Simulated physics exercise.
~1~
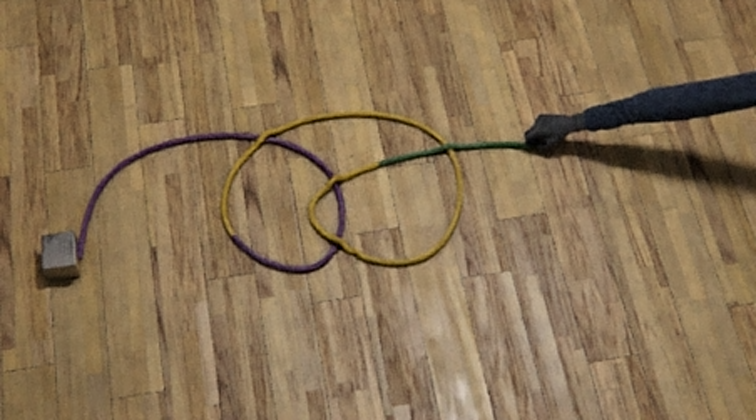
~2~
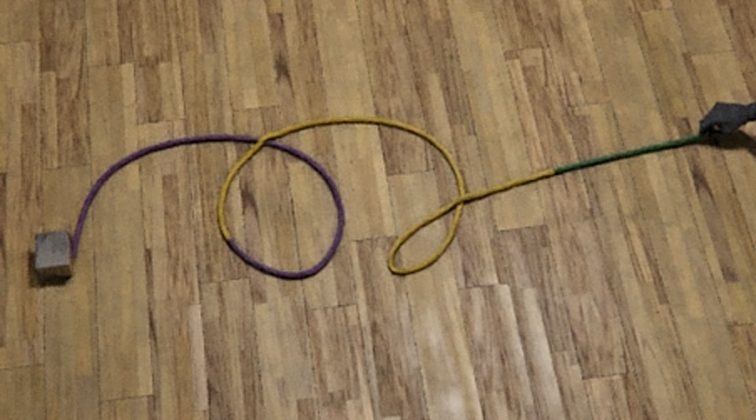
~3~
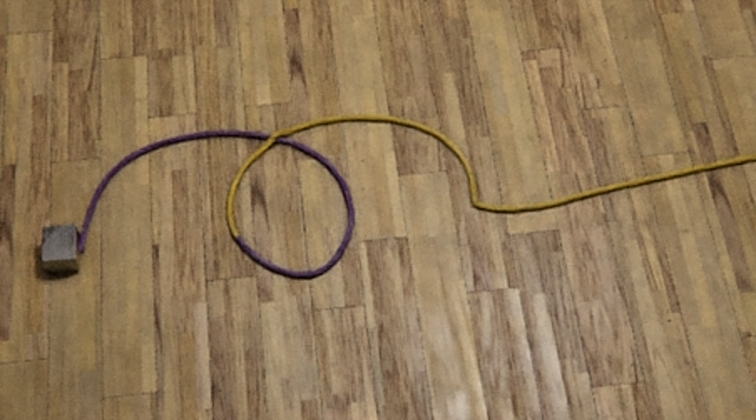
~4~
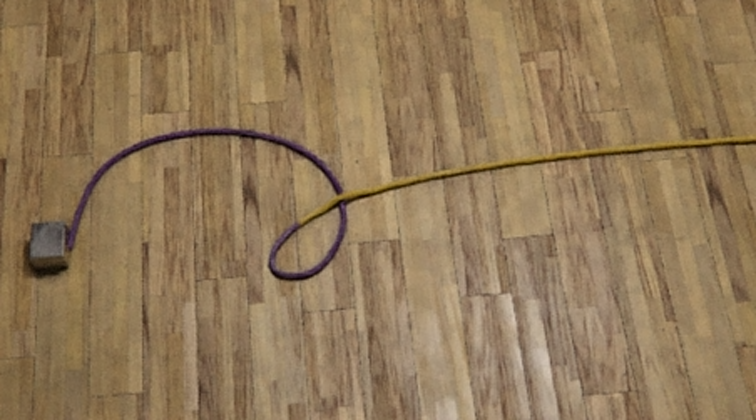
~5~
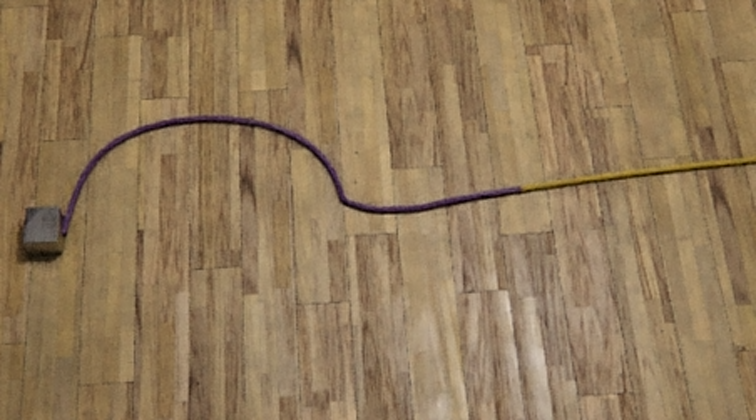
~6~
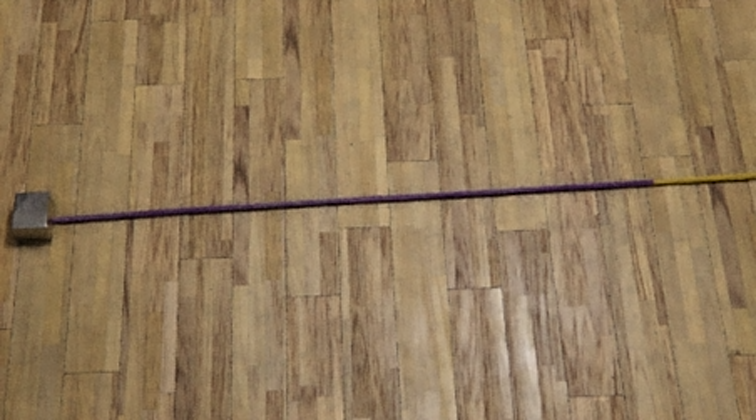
We see a purple, yellow and green rope looped on a wooden floor, its left end fixed to a small grey block, as a hand pulls the other end rightward out of view; the loops shrink and open one after another until the rope lies straight, without a knot in sight.
